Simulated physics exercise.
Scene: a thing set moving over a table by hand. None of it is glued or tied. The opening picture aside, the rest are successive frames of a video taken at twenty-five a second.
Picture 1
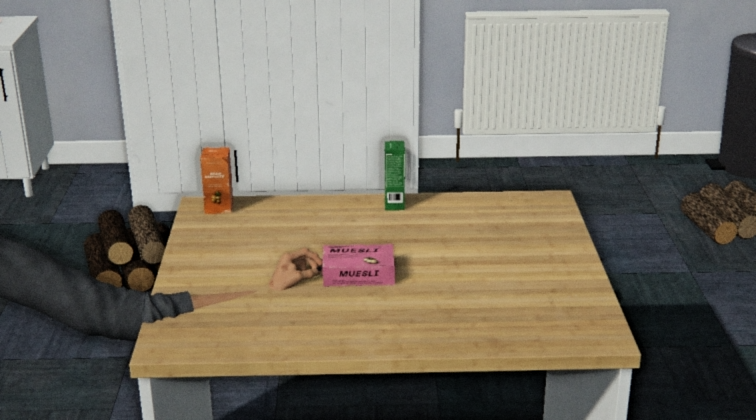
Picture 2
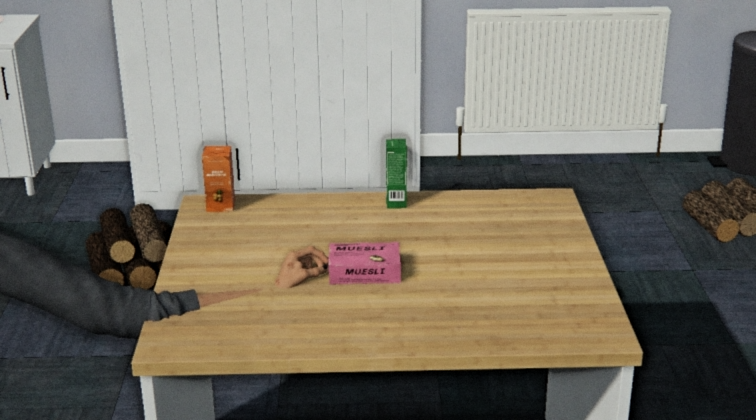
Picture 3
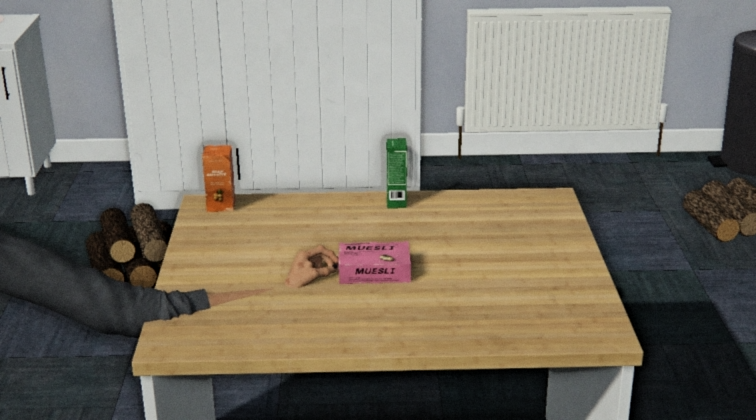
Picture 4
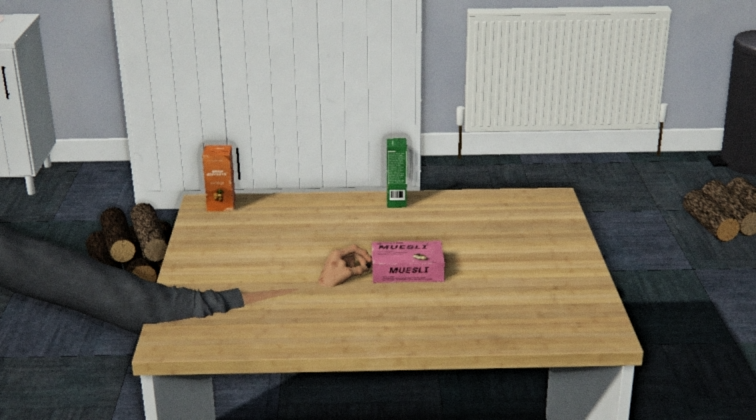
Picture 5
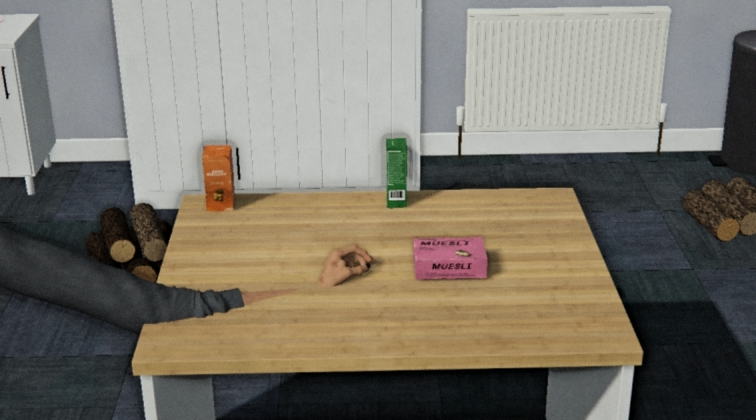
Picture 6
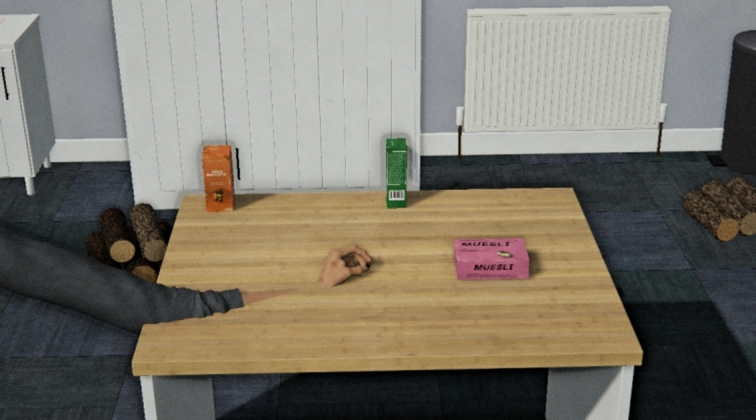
A hand reached in from the left and pushed a pink muesli box to the right across a wooden table, then stayed still while the box slid on, away from the fingers.
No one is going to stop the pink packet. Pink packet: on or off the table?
Goes off.
Then, 0.10 s past the last view, pink packet displaced well along near (580, 258).
Then, 0.30 s past the last view, pink packet now off the table.
Then, 0.50 s past the last view, things are still on the move.
Then, 0.70 s past the last view, as before.
Finally, off the table, pink packet.
